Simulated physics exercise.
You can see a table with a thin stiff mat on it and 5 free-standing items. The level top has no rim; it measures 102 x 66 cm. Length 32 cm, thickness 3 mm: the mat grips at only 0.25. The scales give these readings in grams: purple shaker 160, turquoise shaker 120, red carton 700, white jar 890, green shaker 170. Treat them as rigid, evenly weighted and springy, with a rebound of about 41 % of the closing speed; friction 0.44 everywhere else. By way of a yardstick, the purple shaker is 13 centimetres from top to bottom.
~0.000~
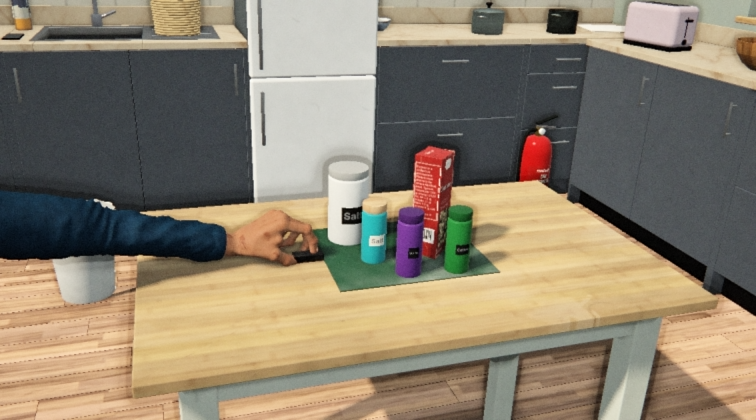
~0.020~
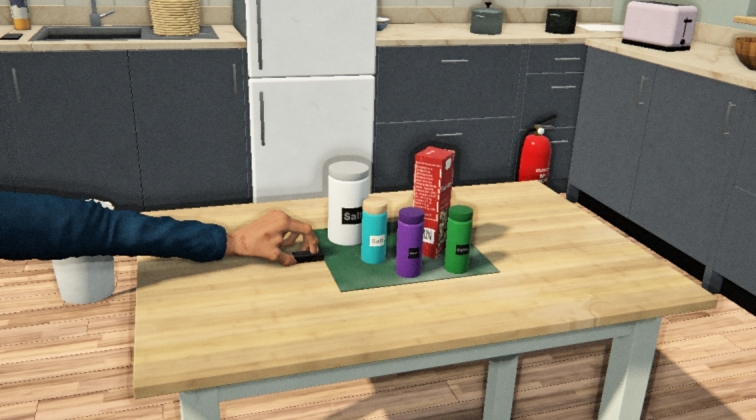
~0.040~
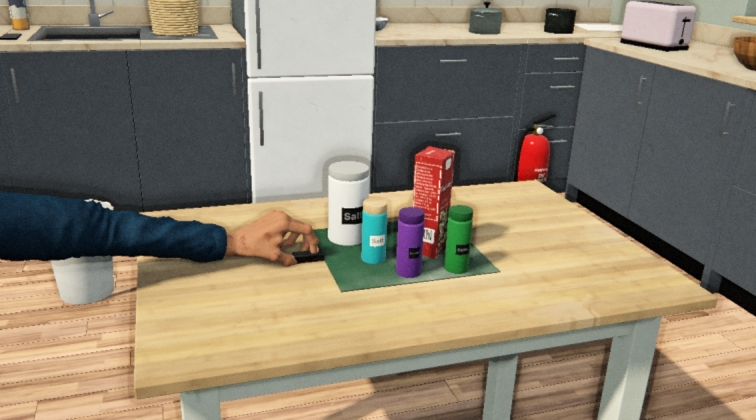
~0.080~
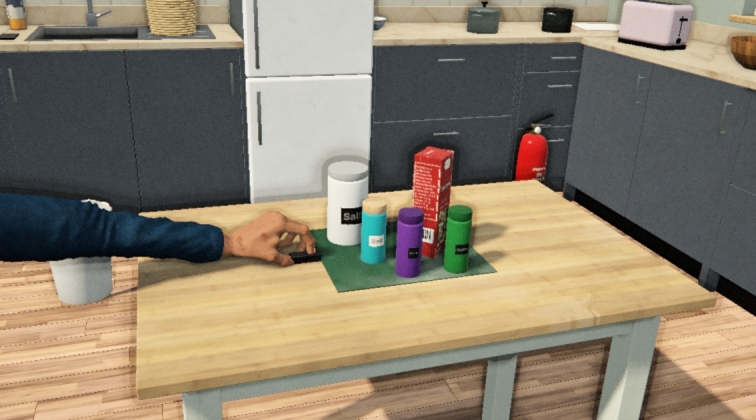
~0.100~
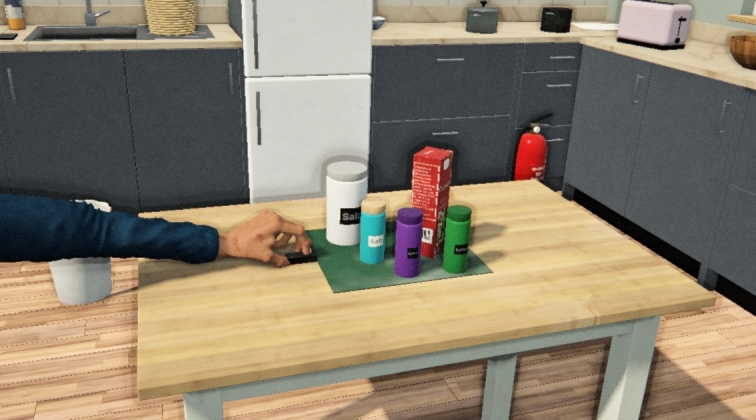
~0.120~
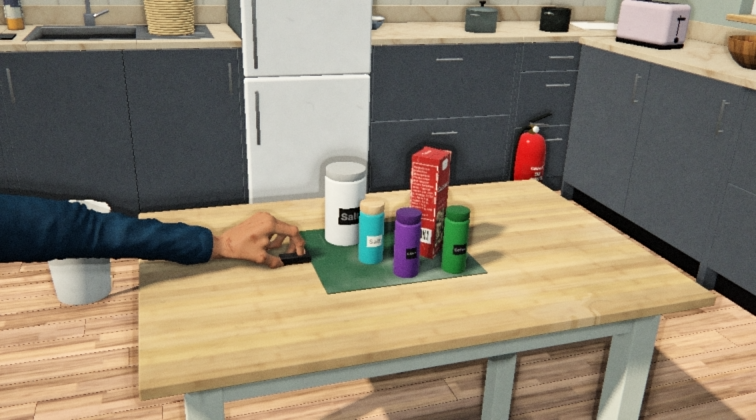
Kitchen table with a hand slowly drawing a green mat slightly left beneath a jar, red carton and three shakers, all staying upright.
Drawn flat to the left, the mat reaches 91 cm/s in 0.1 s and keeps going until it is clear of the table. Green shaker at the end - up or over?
Overturned.
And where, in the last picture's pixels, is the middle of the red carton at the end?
Resting point, approx. (370, 211) px.
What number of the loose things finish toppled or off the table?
The answer is 4.
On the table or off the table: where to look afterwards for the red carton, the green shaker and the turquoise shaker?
Once it all settles, the red carton stays on its surface, the green shaker stays on its surface and the turquoise shaker leaves its surface.
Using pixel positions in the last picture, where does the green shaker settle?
Around (373, 267).
After 0.32 s, 21 cm of pull; green shaker leaning 6° near (421, 244); red carton slid 9 cm; purple shaker slid 10 cm.
After 0.62 s, 48 cm of pull; green shaker on its side near (378, 269); red carton leaning 16°; turquoise shaker slid 36 cm.
After 0.82 s, 66 cm of pull; purple shaker, turquoise shaker and white jar now off the table; green shaker on its side near (374, 268); red carton leaning 11°.
After 1.12 s, 85 cm of pull; green shaker on its side near (374, 268); red carton leaning 13°.
At rest (3.1 s), off the table but upright, purple shaker, turquoise shaker and white jar; tipped over on the table, green shaker; not toppled but over 6 cm from the start, red carton. Seen from the same camera at the end, green shaker near (373, 267).
